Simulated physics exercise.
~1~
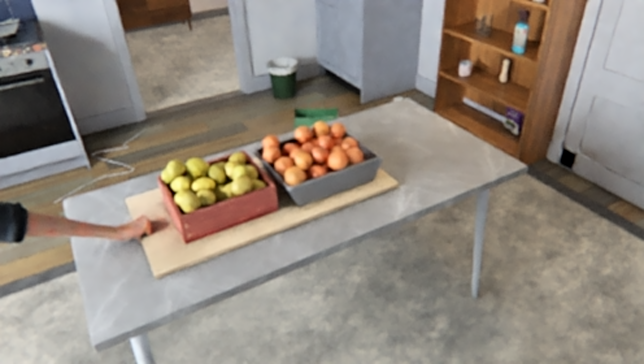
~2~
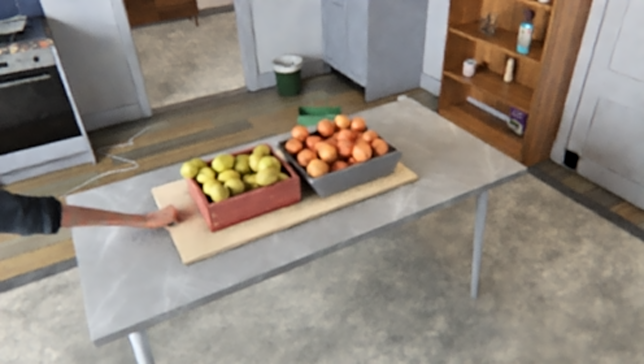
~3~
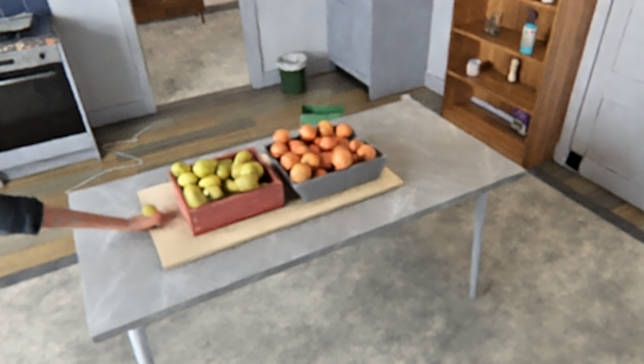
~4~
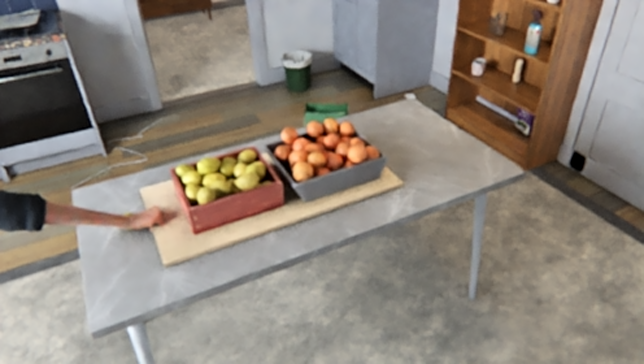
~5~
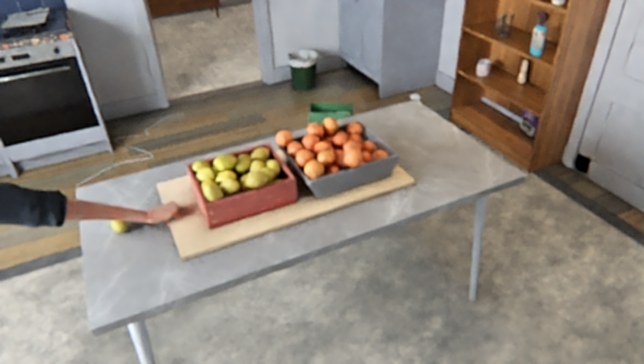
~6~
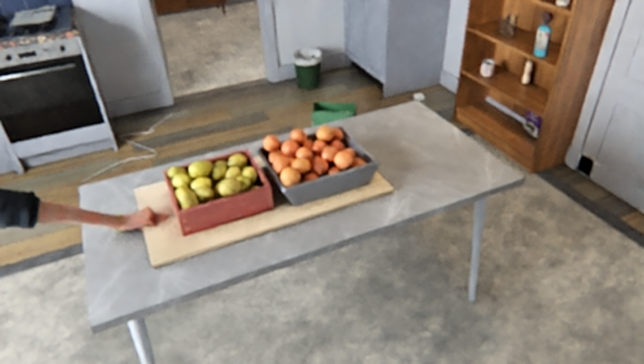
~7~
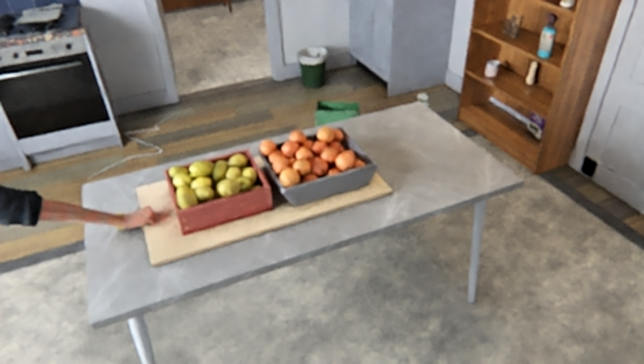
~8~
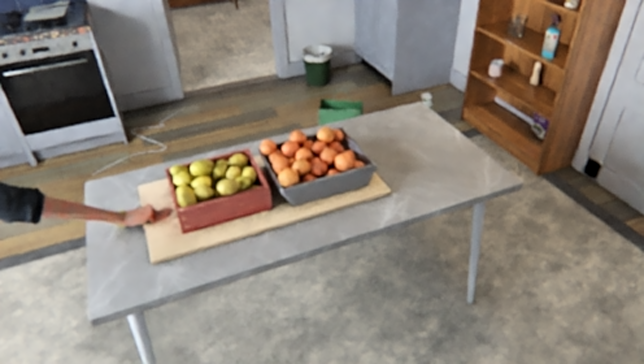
A board holding trays of lemons and oranges slides right and left, spilling one lemon.
